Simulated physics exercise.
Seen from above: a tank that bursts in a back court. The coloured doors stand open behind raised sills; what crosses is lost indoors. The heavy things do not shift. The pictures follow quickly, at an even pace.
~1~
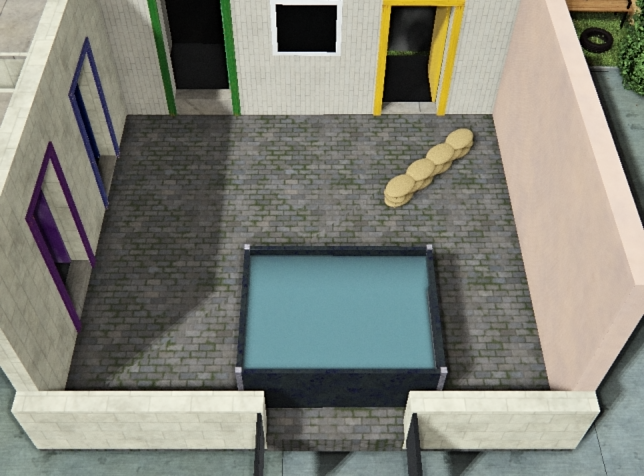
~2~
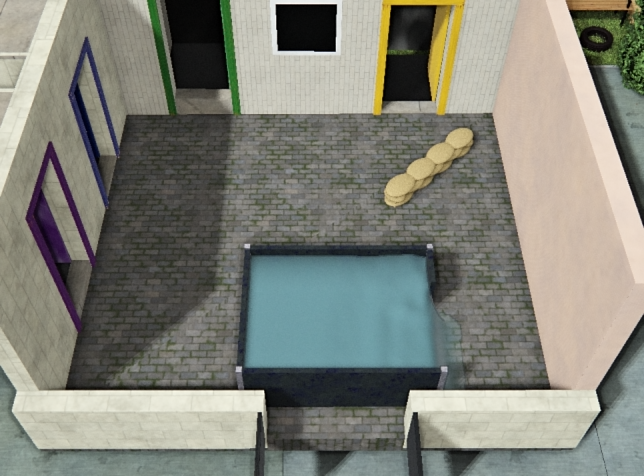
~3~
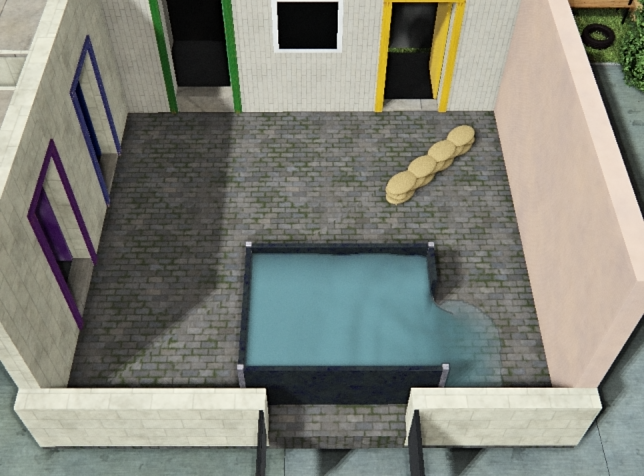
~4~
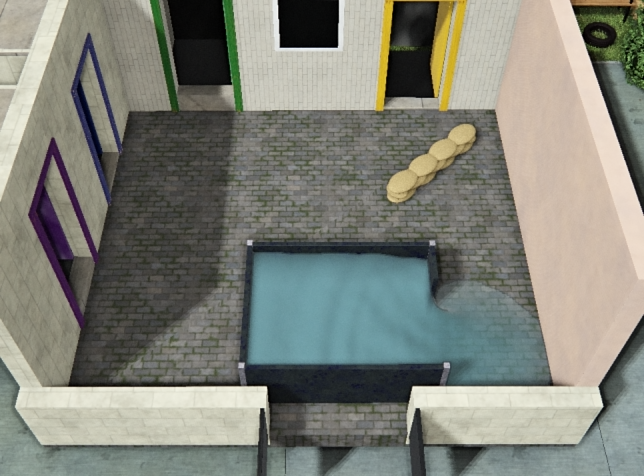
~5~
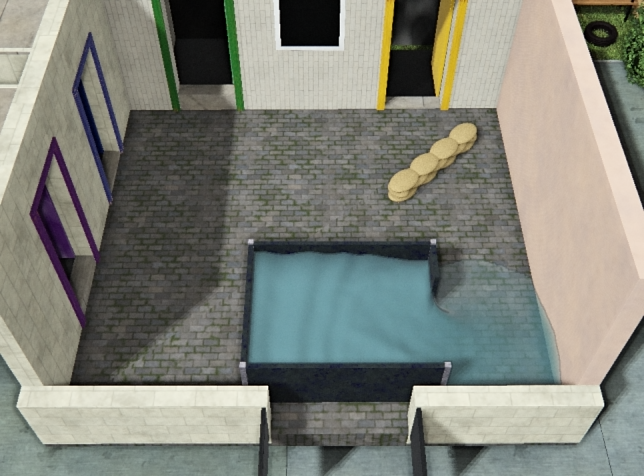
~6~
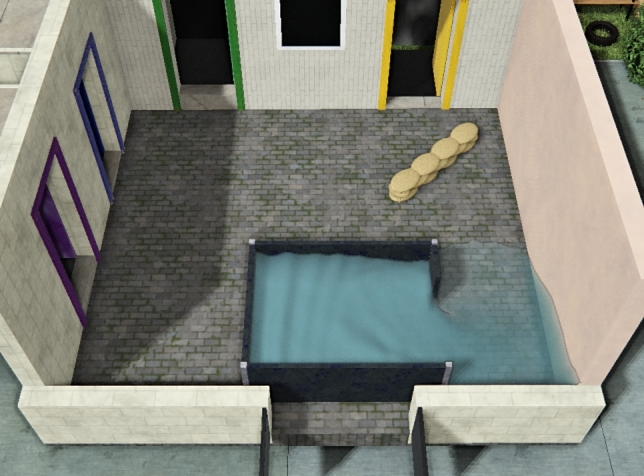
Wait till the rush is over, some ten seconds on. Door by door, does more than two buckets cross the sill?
One by one: The green door admits no more than that; the purple door admits no more than that; the yellow door lets in a lot; the blue door lets in a lot.
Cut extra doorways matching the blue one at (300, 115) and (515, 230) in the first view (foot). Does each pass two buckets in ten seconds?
As listed: Is under, passes that mark.
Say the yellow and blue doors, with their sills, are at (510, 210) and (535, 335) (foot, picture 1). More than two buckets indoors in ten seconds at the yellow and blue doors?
Then: The yellow door is over; the blue door takes more.
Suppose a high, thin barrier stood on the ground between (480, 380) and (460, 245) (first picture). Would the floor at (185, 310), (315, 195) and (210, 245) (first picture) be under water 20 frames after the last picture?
In turn: No water, under water, free of water.
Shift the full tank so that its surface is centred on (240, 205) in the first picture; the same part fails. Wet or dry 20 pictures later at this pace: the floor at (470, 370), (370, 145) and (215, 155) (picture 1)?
As listed: Wet, under water, not flooded.
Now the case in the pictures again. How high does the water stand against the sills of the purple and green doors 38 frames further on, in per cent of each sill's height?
About 40 and 10 per cent.
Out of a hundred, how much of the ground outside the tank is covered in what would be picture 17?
Near 25 in a hundred.
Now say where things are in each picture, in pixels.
The first frame shows the open tank at (340, 310) is whole and still.
In the second frame, the front is at a hidden place, out from the gap at (430, 347).
In the third frame, water pours out at (431, 347) and has run to a hidden place.
In the fourth frame, the front is at (543, 338), out from the gap at (432, 347).
In the fifth frame, water pours out at (433, 346) and has run to (533, 286).
In the sixth frame, the front is at (528, 257), out from the gap at (434, 346).
A moment on, water covers 15 % of the floor; the green door not reached, the purple door not reached, the yellow door not reached, the blue door not reached.
Next, water covers 25 % of the floor; the green door not reached, the purple door not reached, the yellow door not reached, the blue door not reached.
Then, water covers 55 % of the floor; the green door not reached, the purple door not reached, the yellow door under two buckets in, the blue door not reached.
Later, water covers 90 % of the floor; the green door wet at the sill, nothing in, the purple door wet at the sill, nothing in, the yellow door over two buckets in, the blue door over two buckets in.
In the end, water covers 95 % of the floor; the green door wet at the sill, nothing in, the purple door wet at the sill, nothing in, the yellow door over two buckets in, the blue door far over two buckets in.
